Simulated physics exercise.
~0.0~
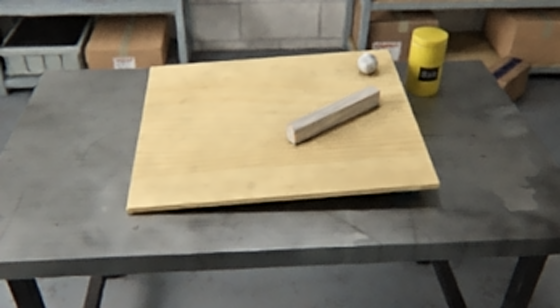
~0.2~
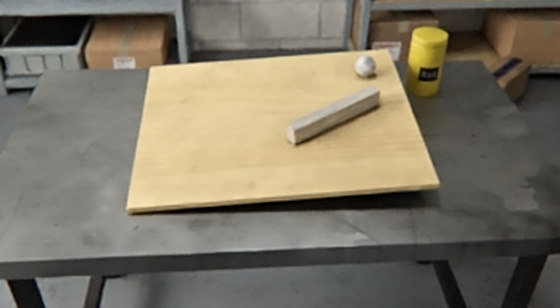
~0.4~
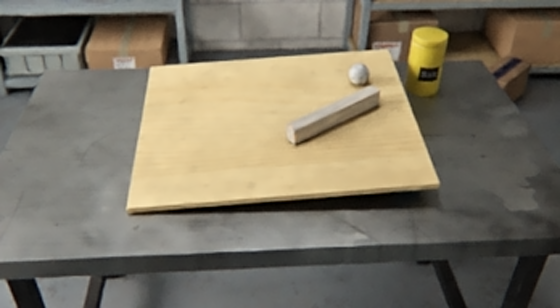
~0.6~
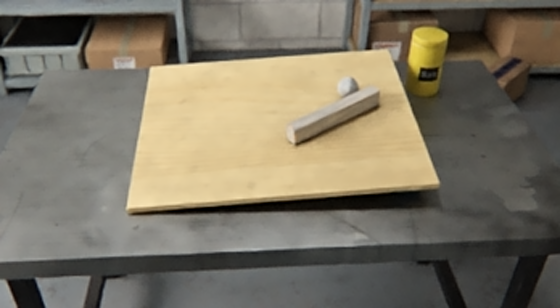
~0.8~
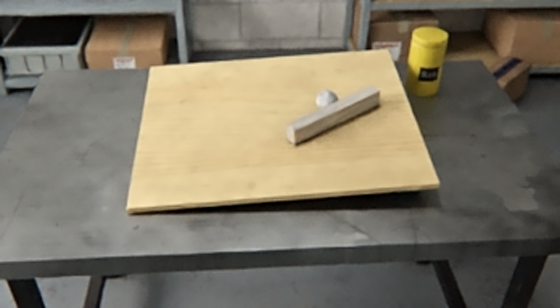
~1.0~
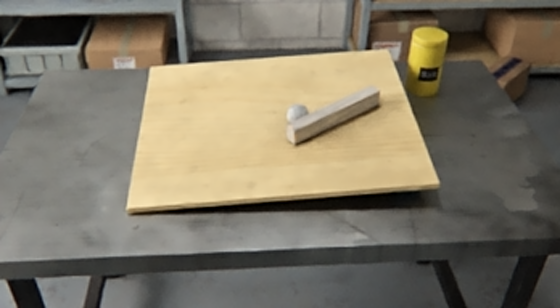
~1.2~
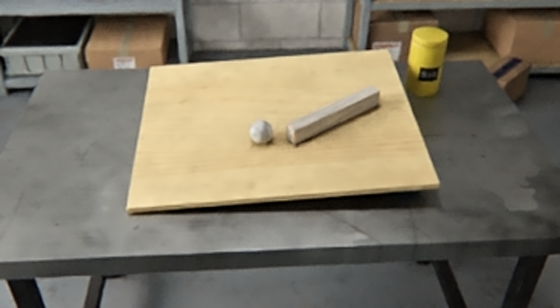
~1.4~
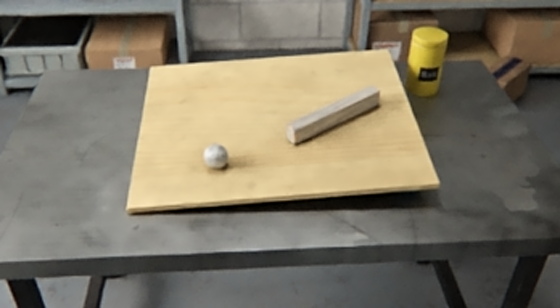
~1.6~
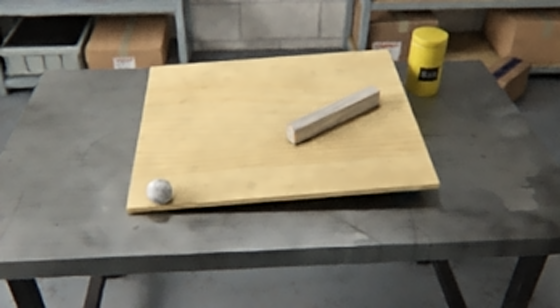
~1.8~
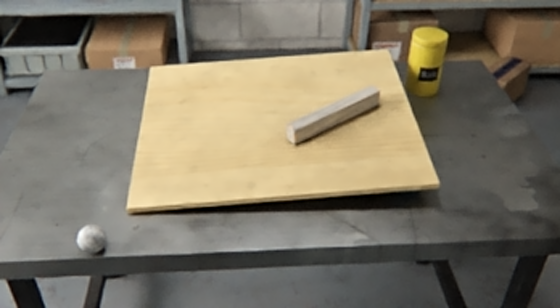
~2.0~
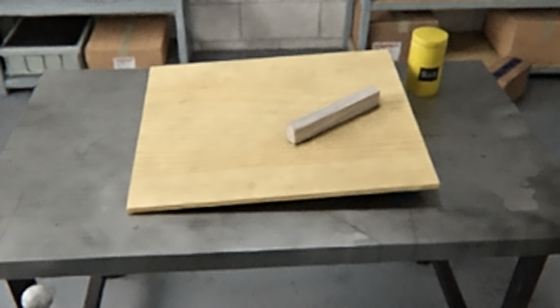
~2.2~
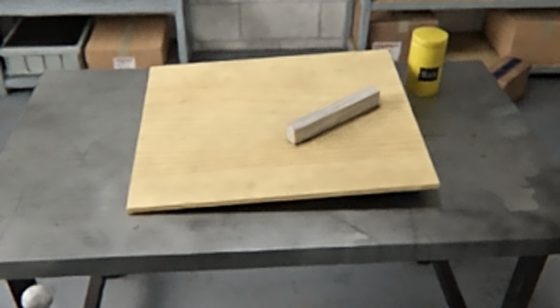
A white ball rests near the top right corner of a tilted pale wooden board on a dark grey table, seen from the front and slightly above, with a yellow jar standing just beyond the board's right side. A grey bar lies slantwise on the board below the ball. The ball starts slowly, rolling left and down until it reaches the bar, then travels along its upper side. It clears the bar's left end and rolls on toward the near left corner. It passes over the near edge onto the table, then drops off the table's front and ends at the lower left, while the jar, board and bar stay still.
